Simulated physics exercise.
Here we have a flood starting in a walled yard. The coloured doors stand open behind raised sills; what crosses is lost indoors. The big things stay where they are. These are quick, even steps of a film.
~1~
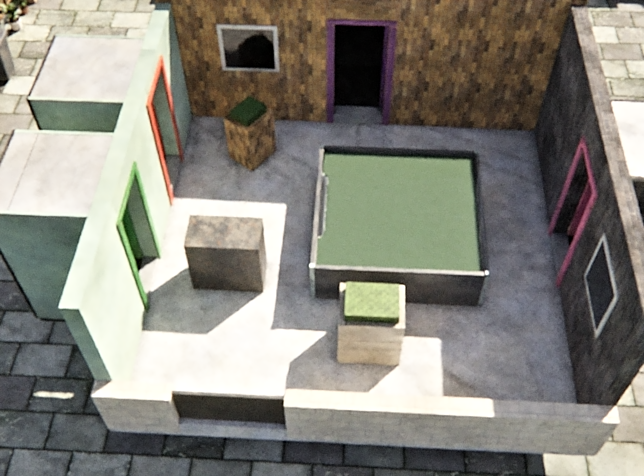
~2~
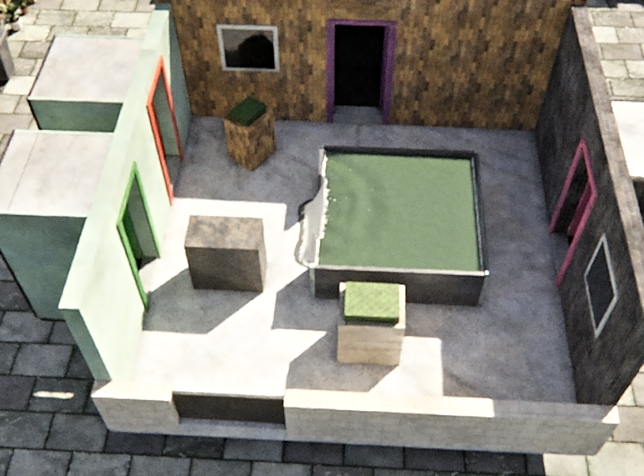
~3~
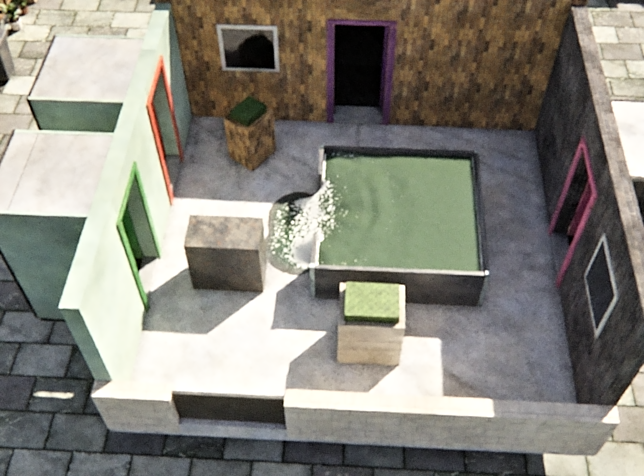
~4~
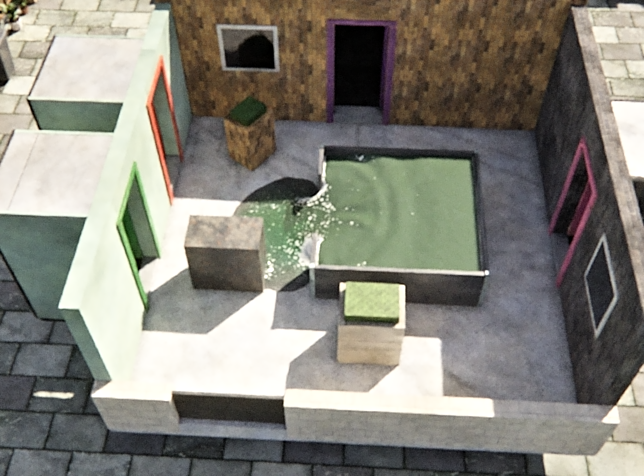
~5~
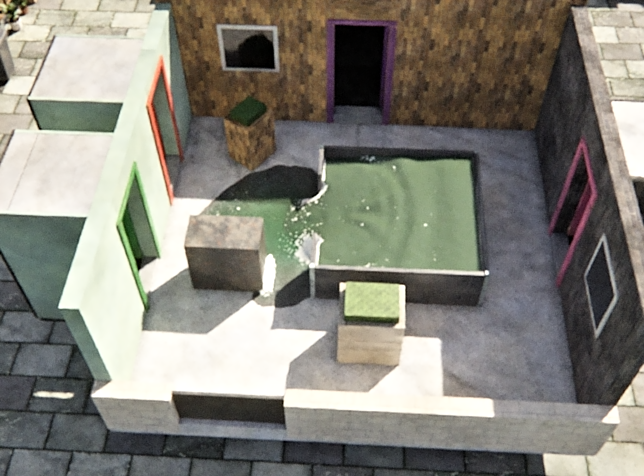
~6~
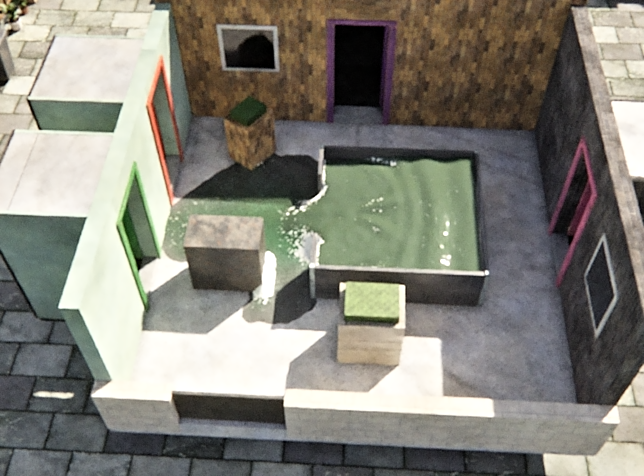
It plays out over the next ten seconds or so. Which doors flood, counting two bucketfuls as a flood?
The green door takes more than that; the purple door stays under that; the pink door stays under that; the red door takes more than that.
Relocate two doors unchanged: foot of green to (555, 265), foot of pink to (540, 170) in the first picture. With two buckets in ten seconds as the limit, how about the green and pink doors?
Then: Green door takes more; pink door passes that mark.
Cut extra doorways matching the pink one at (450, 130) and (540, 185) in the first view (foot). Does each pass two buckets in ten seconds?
In that order: Lets less in, takes more.
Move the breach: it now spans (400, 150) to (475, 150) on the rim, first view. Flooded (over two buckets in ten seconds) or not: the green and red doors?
The green door passes that mark; the red door keeps below it.
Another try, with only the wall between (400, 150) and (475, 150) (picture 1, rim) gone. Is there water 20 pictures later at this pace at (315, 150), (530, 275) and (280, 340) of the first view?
In that order: Awash, awash, no water.
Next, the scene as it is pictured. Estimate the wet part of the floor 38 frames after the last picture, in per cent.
Some 95 per cent.
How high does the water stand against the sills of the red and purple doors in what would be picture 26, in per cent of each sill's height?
Roughly 140 per cent, then 30 per cent.
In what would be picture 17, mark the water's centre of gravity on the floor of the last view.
I would point to (327, 231).
A moment on, water covers 30 % of the floor; the green door under two buckets in, the purple door not reached, the pink door not reached, the red door under two buckets in.
Next, water covers 45 % of the floor; the green door over two buckets in, the purple door not reached, the pink door not reached, the red door over two buckets in.
Then, water covers 60 % of the floor; the green door far over two buckets in, the purple door wet at the sill, nothing in, the pink door not reached, the red door far over two buckets in.
Later, water covers 95 % of the floor; the green door far over two buckets in, the purple door wet at the sill, nothing in, the pink door wet at the sill, nothing in, the red door far over two buckets in.
In the end, water covers 100 % of the floor; the green door far over two buckets in, the purple door wet at the sill, nothing in, the pink door wet at the sill, nothing in, the red door far over two buckets in.
